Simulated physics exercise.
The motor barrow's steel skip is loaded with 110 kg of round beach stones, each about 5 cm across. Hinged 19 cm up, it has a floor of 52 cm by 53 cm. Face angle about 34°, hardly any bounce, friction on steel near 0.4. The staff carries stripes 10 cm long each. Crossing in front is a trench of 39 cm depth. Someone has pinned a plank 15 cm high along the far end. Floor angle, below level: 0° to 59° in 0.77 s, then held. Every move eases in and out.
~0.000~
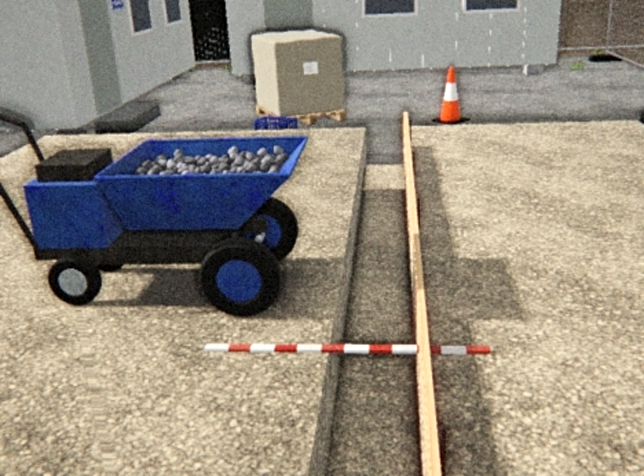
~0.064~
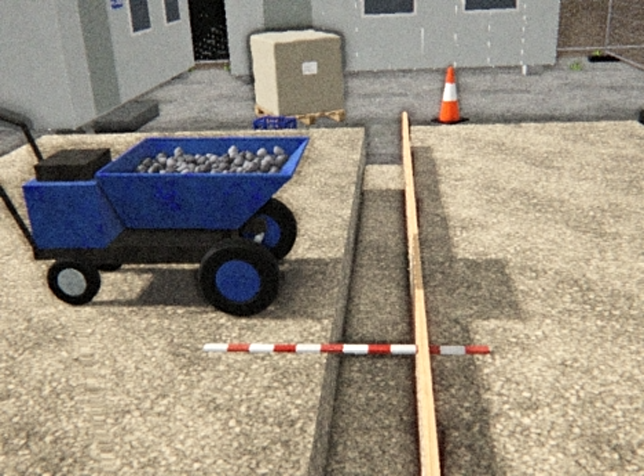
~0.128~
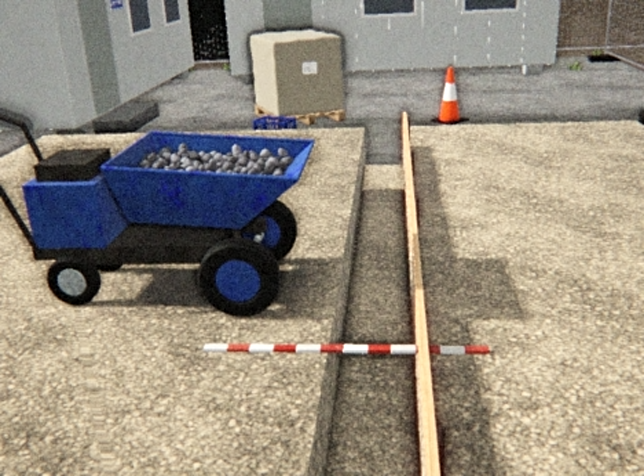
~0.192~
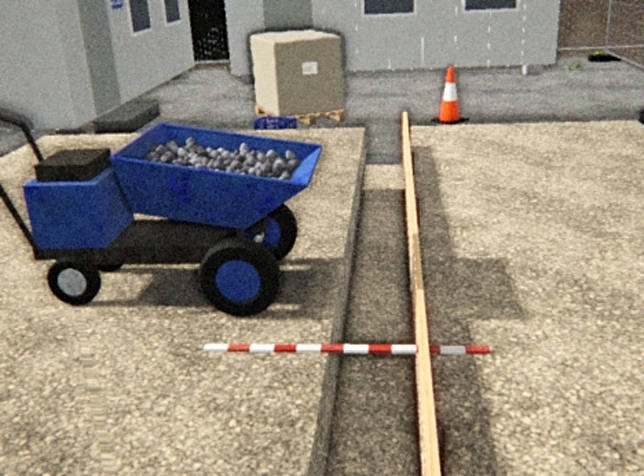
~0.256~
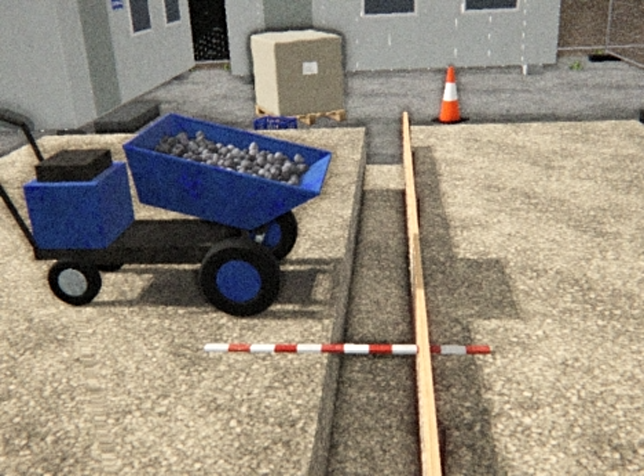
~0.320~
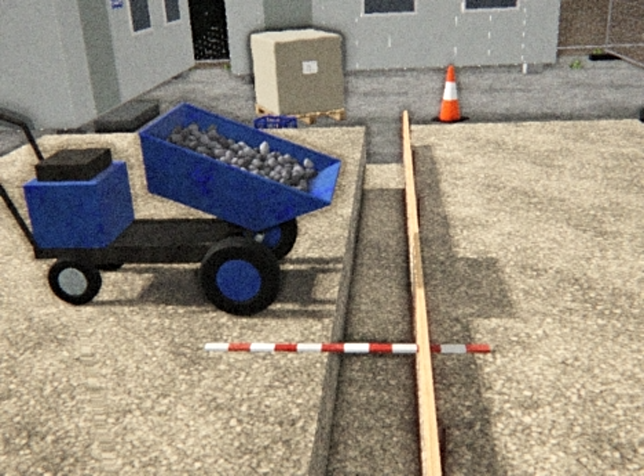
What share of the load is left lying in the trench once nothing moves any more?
About 84 per cent.
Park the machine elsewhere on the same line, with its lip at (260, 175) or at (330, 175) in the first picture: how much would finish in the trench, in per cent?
Estimates: 100 % then 15 %.
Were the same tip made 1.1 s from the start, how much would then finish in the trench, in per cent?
Close to 90 percent, then.
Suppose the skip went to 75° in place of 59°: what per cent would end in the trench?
In that case some 100 per cent.
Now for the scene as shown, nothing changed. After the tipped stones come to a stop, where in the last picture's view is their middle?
The resting stones are centred at roughly (391, 340).
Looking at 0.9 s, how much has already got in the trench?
I'd say near 20 per cent at that time.
After 0.6 s the floor is at 50°; 100 % in the skip; the foremost stones are at (341, 217).
After 0.9 s the floor is at 59°; 81 % in the skip, 19 % in the trench; the foremost stones are at (413, 280).
After 1.2 s the floor is at 59°; 31 % in the skip, 54 % in the trench, 16 % past the trench; the foremost stones are at (526, 281).
After 3.2 s the floor is at 59°; 0 % in the skip, 84 % in the trench, 16 % past the trench; the foremost stones are at (632, 279).
